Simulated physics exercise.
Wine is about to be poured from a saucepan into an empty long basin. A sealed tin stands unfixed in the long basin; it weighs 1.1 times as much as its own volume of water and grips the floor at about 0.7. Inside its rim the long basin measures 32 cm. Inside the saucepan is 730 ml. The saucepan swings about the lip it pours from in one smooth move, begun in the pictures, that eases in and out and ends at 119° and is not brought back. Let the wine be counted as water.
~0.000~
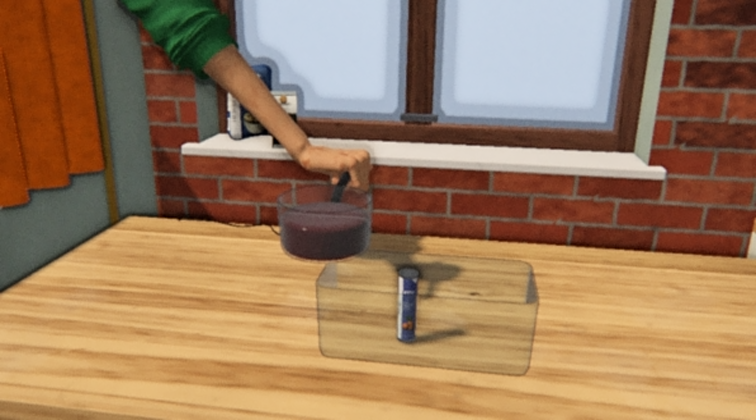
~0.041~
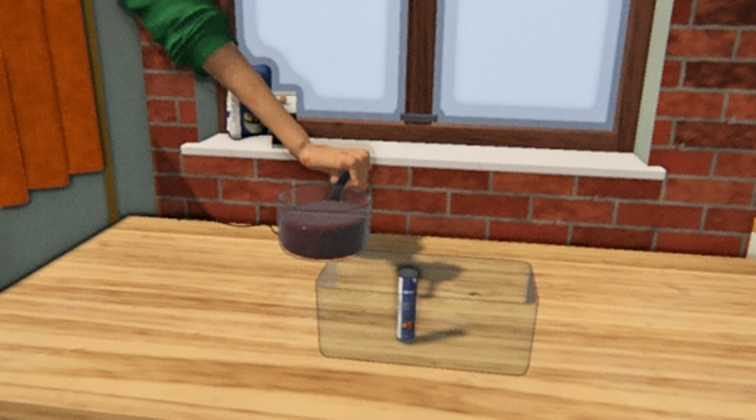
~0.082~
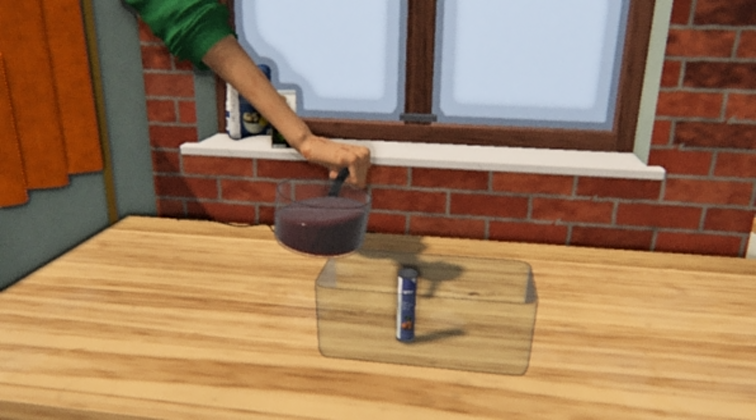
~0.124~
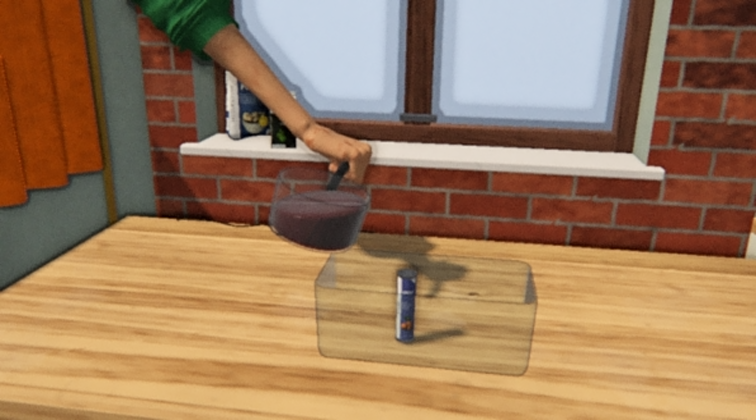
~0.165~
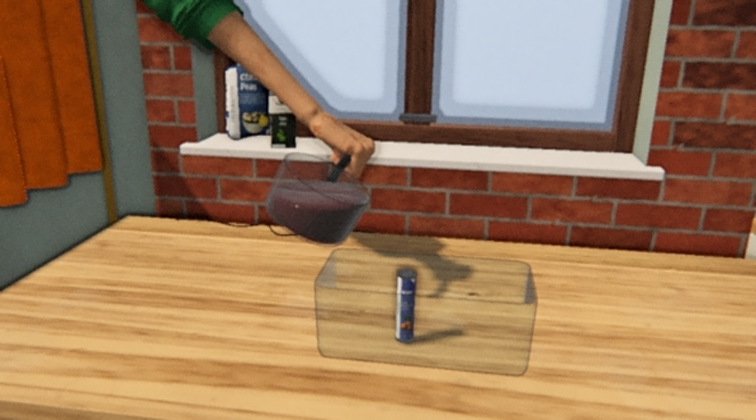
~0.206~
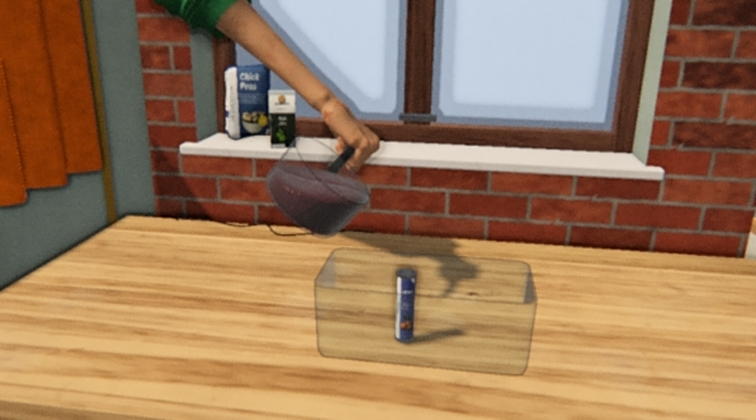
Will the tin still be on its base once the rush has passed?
Yes, it is still upright.
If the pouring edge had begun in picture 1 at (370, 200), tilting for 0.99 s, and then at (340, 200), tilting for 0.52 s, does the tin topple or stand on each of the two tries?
First it stays on its base; then it tips over.
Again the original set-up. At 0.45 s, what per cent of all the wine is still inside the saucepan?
Roughly 44 per cent.
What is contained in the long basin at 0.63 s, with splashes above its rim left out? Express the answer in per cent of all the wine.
86 per cent, give or take a little.
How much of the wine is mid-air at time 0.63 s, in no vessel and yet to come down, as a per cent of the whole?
Close to 12 in every hundred parts.
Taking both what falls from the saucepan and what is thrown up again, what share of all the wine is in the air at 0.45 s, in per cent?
I'd put it at about 52 percent.
Then, 0.45 s in, the tilt is 114° and 44 per cent is still to pour; the tin stands where it began.
Then, 0.63 s in, the tilt is 119° and 3 per cent is still to pour; the tin stands where it began.
Then, 0.82 s in, the tilt is 119° and 0 per cent is still to pour; the tin stands where it began.
Then, 1.02 s in, the tilt is 119° and 1 per cent is still to pour; the tin stands where it began.
Finally, the tin stands where it began.
